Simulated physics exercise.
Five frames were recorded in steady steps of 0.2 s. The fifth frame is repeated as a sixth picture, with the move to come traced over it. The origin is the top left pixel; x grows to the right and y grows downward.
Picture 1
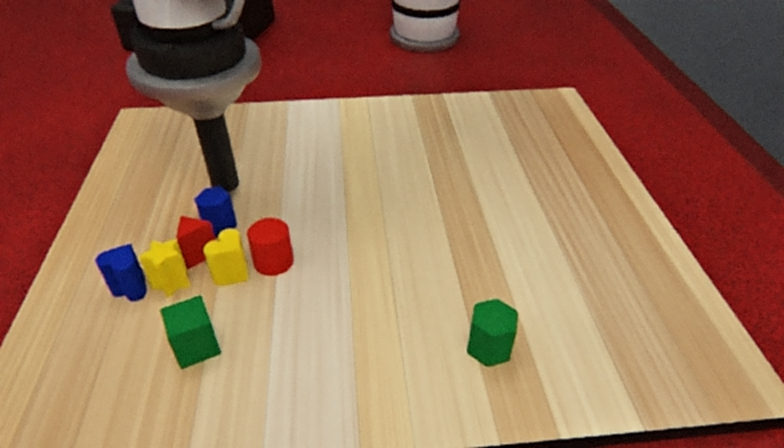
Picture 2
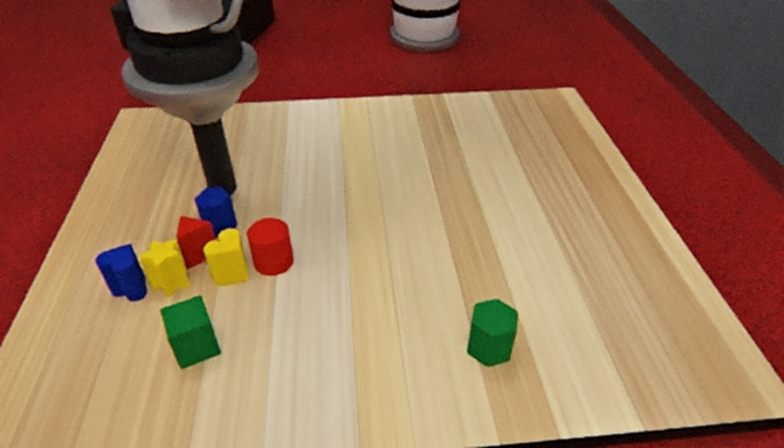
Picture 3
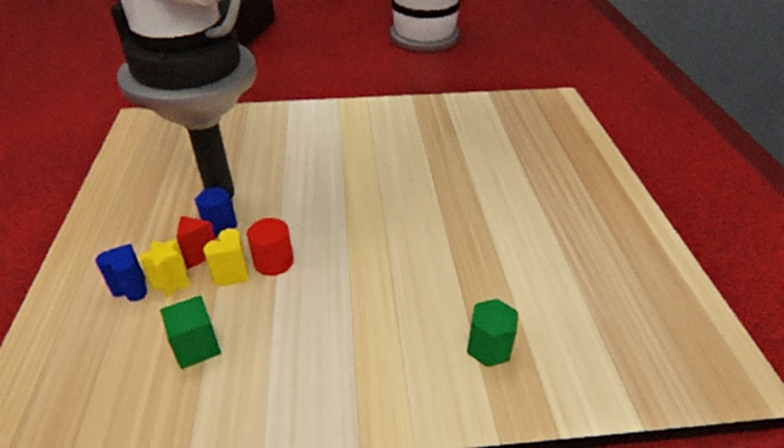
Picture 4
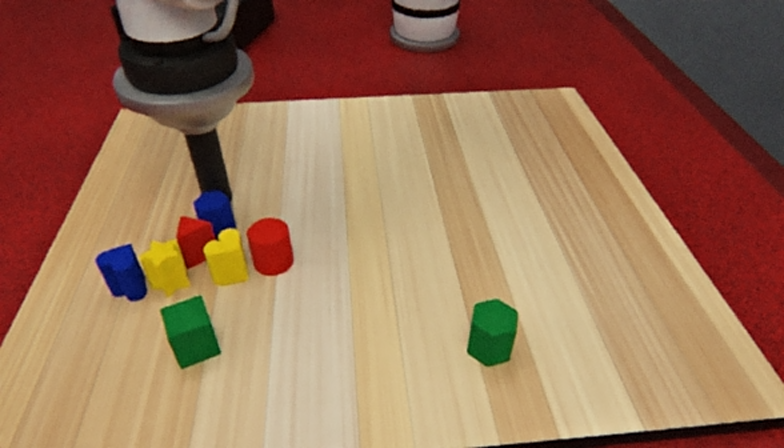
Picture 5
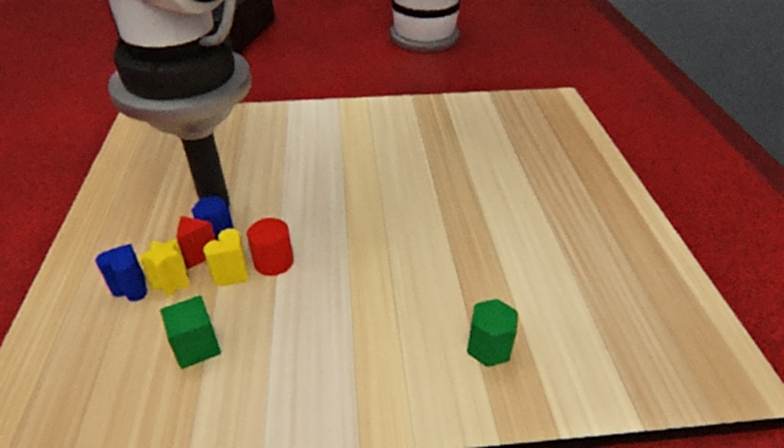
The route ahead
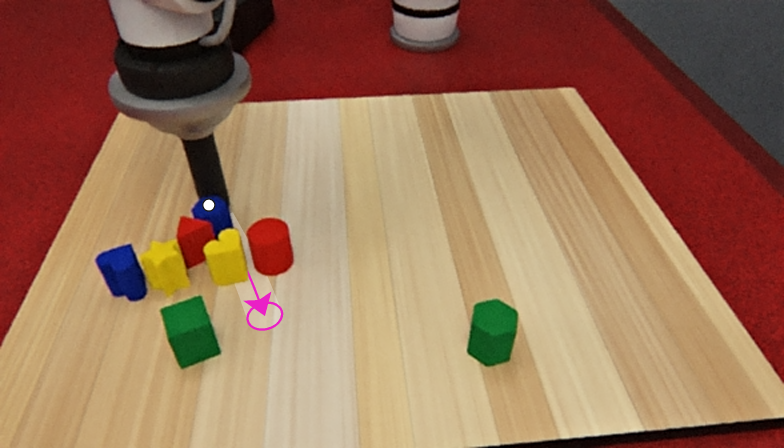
On a wooden board over red cloth, a robot arm's dark stick edging down and slightly left, barely nudging a blue block.
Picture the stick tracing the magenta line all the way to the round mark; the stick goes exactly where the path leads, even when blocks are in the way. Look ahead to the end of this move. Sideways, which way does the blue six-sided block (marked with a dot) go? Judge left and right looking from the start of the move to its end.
It gets pushed right.
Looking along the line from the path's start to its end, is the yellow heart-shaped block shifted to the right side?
The answer is yes.
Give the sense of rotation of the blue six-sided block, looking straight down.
Viewed from overhead, the blue six-sided block winds up turned clockwise.
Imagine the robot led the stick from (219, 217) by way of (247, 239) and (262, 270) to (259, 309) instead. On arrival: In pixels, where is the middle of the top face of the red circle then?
It will end up at (294, 256).
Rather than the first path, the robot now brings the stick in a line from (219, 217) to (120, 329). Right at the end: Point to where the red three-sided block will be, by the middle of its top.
It will likely be found at (187, 255).
The line goes in a line from (219, 217) to (265, 316); the dot is on the blue six-sided block.
What follows on the original path. One third of the way, stick (231, 234); red three-sided block (183, 236), turned 60° clockwise; blue six-sided block (213, 236), turned 30° clockwise; yellow heart-shaped block (228, 257).
Two thirds of the way, stick (247, 266); red three-sided block (183, 236), turned 60° clockwise; blue six-sided block (206, 254), turned 70° clockwise; yellow heart-shaped block (227, 277), turned 50° anticlockwise; red circle (280, 236).
At the end, stick (262, 304); red three-sided block (183, 236), turned 60° clockwise; blue six-sided block (206, 254), turned 70° clockwise; yellow heart-shaped block (222, 294); red circle (280, 236).
